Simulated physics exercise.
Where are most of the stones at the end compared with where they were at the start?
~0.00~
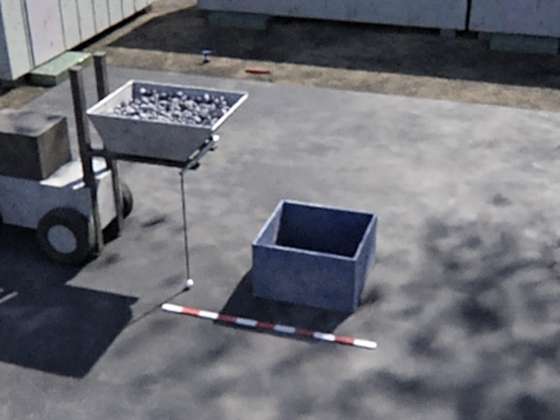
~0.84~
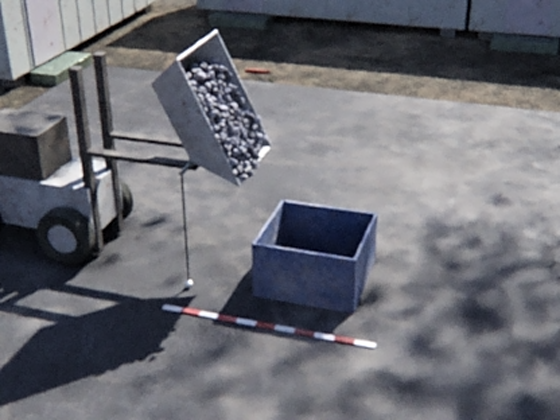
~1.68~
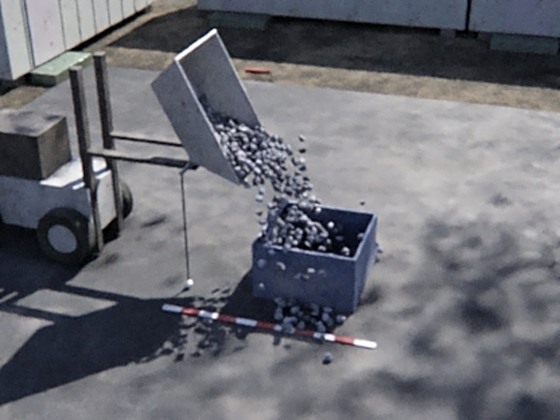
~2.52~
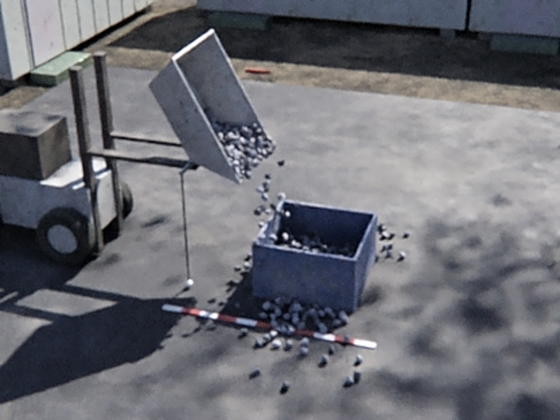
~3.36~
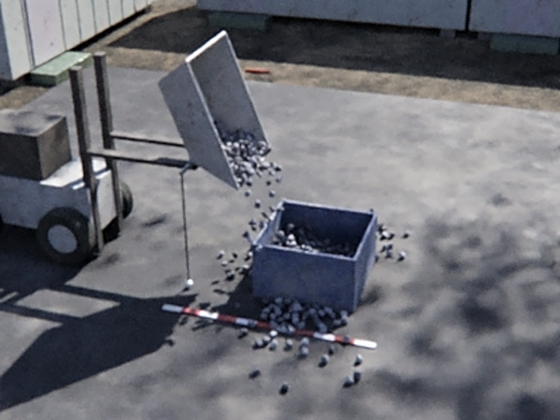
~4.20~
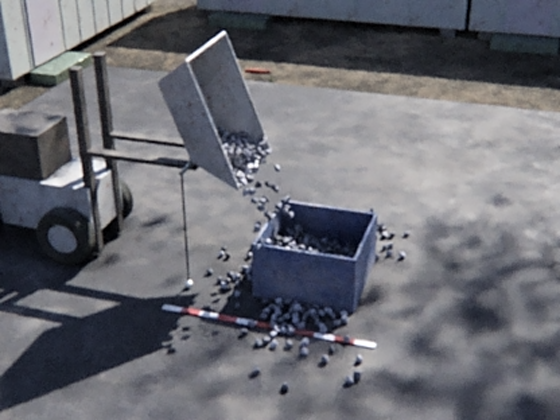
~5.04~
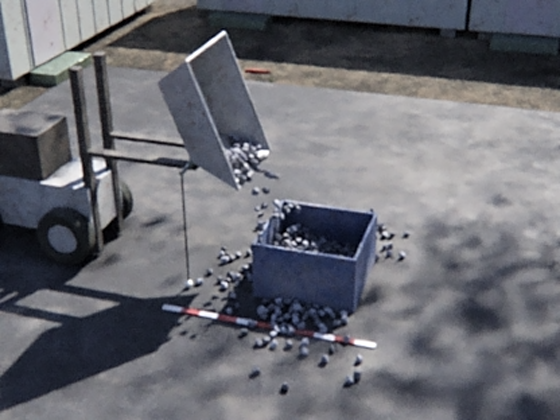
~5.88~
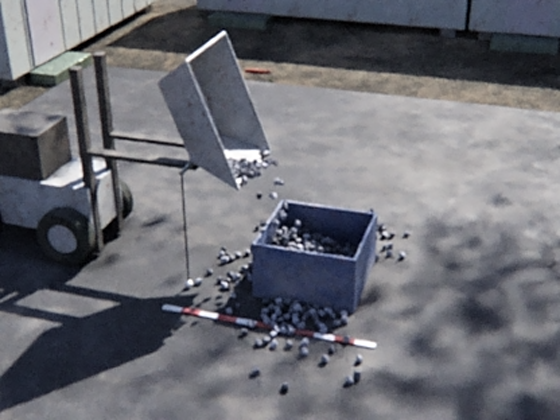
At the start the stones were all heaped in the raised skip on the fork truck. By the end most of them were lower down and to the right, in the blue bin, with some scattered on the ground around it.
